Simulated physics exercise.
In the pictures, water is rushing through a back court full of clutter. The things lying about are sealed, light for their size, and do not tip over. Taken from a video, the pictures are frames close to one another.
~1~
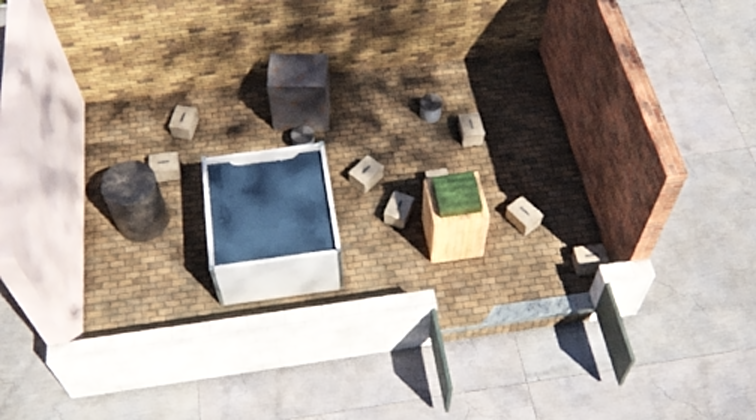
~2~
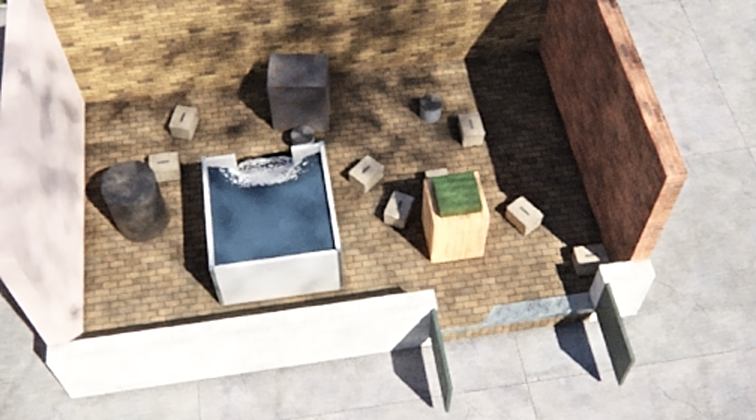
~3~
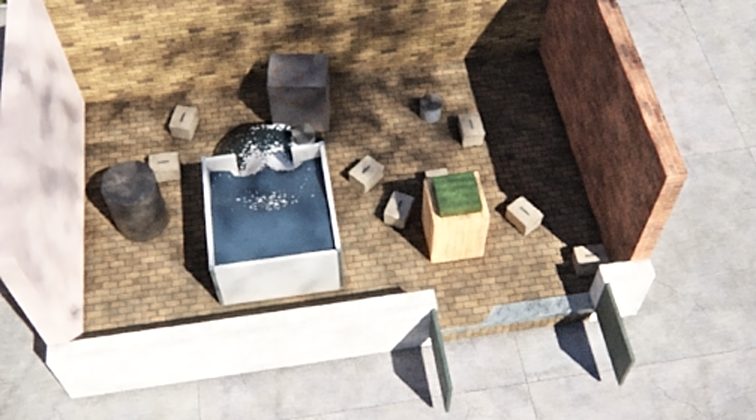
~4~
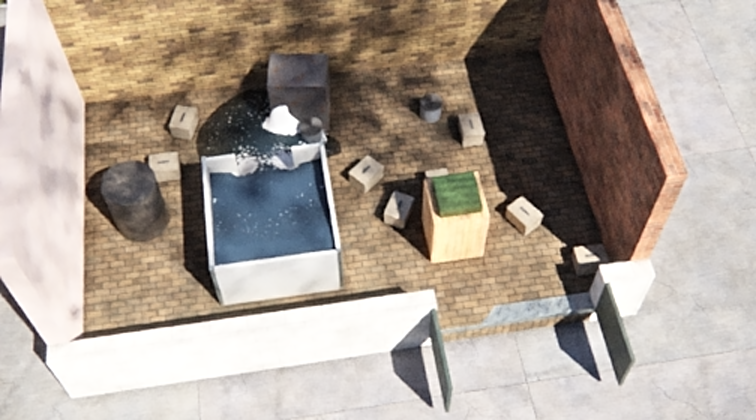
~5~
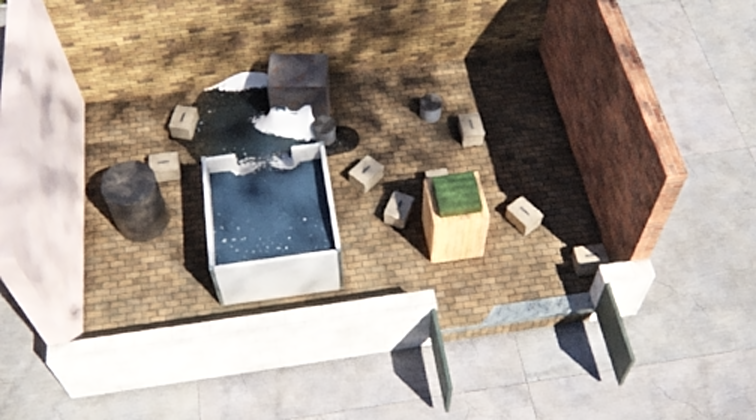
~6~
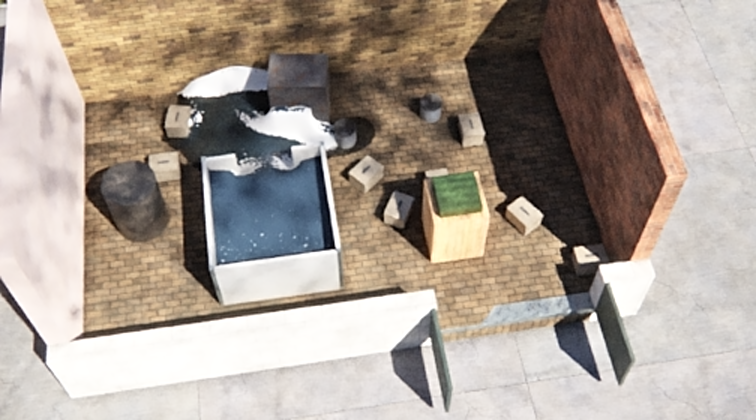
Water bursts through a gap in the far wall of a white-sided tank in a walled, brick-paved back court, seen from high above by a still camera. A dark grey block stands behind the tank, a dark drum to its left, and a green-topped wooden box and scattered pale totes to its right. Foaming water spreads around the block, pushing a small grey pail right, then nudging a tote slightly left.
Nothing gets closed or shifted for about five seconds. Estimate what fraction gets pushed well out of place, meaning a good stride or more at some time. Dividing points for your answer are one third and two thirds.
Answer: A share of two thirds or more.
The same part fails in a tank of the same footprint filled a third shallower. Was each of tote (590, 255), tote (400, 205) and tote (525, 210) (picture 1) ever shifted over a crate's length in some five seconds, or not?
First: Falls short; second: Falls short; third: Falls short.
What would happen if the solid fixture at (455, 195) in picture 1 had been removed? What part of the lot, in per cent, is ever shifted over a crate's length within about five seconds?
Something like 100 percent, roughly.
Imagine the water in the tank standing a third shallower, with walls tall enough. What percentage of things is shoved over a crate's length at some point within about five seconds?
I'd say close to 60 per cent of the things.
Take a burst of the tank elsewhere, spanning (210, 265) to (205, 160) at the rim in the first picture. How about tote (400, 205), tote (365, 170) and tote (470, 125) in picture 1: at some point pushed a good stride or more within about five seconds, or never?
Well, in order they come out as below the mark, over the mark and below the mark.
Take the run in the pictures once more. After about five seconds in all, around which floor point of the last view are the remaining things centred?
Average floor point: Approx. (443, 227).
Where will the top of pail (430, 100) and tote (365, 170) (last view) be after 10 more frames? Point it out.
Approximately (508, 83), and approximately (384, 213).
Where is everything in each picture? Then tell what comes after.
The first frame shows a pail at (302, 134), on the bottom; a tote at (183, 117), on the bottom; 0 of 10 have shifted.
The second frame shows a pail at (302, 134) rests on the ground; a tote at (183, 117), on the bottom; 0 of 10 have shifted.
The third frame shows a pail at (303, 133), on the bottom, close to its start; a tote at (183, 117) rests on the ground; 0 of 10 have shifted.
The fourth frame shows a pail at (311, 126), on the bottom, close to its start; a tote at (183, 117) rests on the ground; 1 of 10 have shifted.
The fifth frame shows a pail at (324, 124) rests on the ground, a stride from its start; a tote at (183, 117), on the bottom; 1 of 10 have shifted.
The sixth frame shows a pail at (345, 127) rests on the ground, a stride from its start; a tote at (177, 116), on the bottom, close to its start; 2 of 10 have shifted.
A moment on, 2 of 10 are well off their spots; 0 afloat.
Next, 5 of 10 are well off their spots; 1 afloat.
Later, 7 of 10 are well off their spots; 5 afloat.
In the end, 9 of 10 are well off their spots, and 10 have been at some point; 5 afloat.
